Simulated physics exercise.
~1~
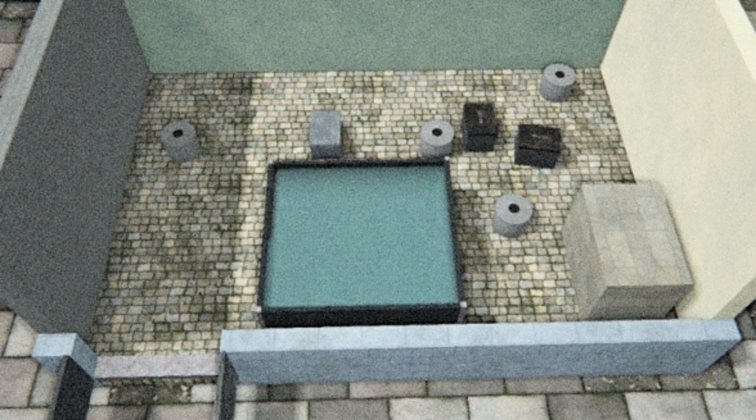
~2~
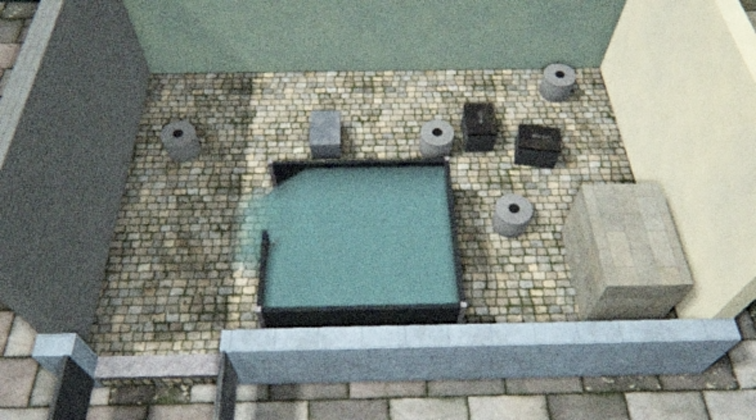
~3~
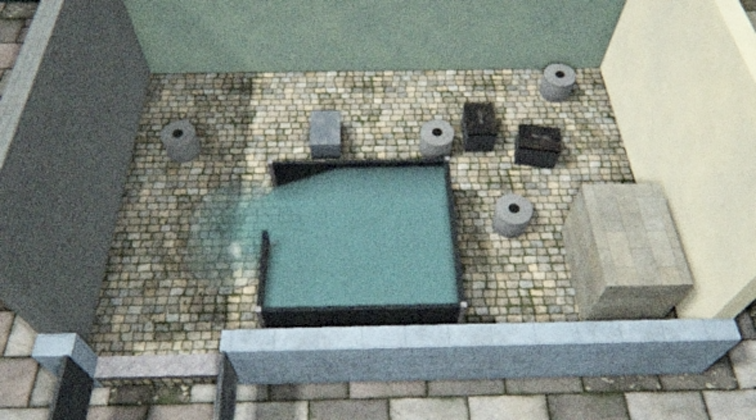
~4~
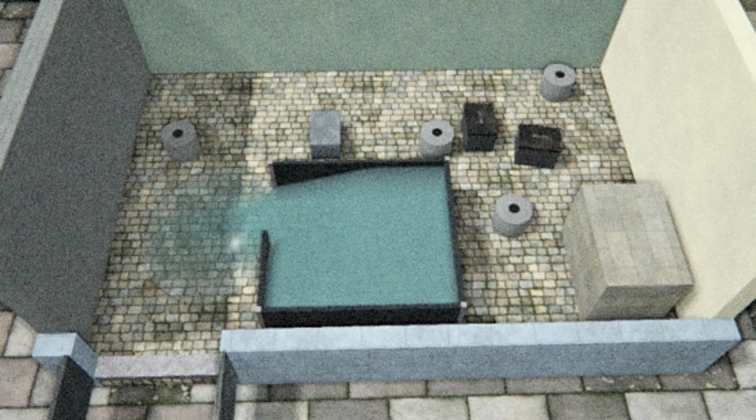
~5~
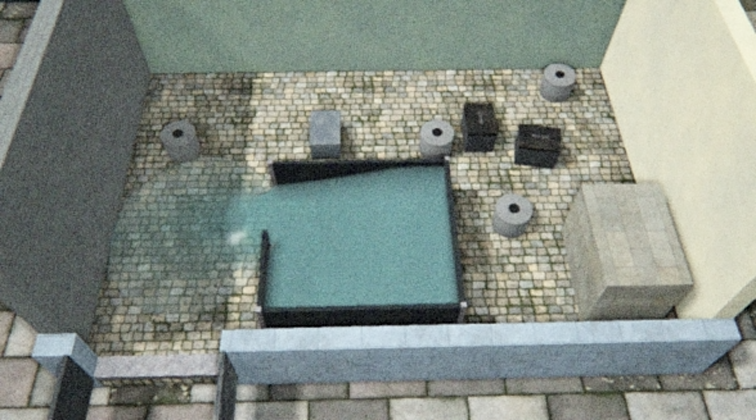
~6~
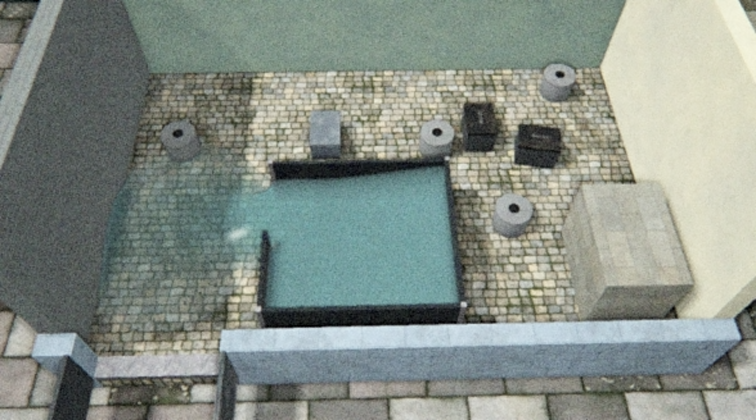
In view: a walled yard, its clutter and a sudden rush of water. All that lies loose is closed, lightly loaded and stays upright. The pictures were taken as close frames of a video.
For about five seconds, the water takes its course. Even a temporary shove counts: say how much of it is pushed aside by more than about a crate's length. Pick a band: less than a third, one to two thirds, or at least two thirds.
The fraction is less than a third of them.
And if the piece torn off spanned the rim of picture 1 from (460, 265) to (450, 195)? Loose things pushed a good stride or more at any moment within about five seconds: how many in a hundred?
I'd put it around 40 percent.
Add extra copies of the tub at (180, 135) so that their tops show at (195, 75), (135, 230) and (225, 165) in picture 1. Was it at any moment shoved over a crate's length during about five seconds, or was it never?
Outcome per entry: Knocked aside / knocked aside / knocked aside.
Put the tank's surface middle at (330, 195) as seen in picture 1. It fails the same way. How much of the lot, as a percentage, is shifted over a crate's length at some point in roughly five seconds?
My reckoning says roughly 40 percent.
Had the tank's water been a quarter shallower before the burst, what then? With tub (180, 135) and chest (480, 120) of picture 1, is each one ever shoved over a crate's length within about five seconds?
Lab note, in order: Reached that mark / stayed below that mark.
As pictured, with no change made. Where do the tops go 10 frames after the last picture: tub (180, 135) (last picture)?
(165, 60).
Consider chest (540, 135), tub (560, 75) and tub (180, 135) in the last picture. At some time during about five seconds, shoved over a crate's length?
As listed: Falls short, falls short and travels that far.
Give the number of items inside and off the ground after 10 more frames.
So that is 1.
A moment on, 0 of 7 are well off their spots; 0 afloat.
Next, 1 of 7 are well off their spots; 1 afloat.
Later, 1 of 7 are well off their spots; 0 afloat.
In the end, 1 of 7 are well off their spots, and 1 have been at some point; 0 afloat.
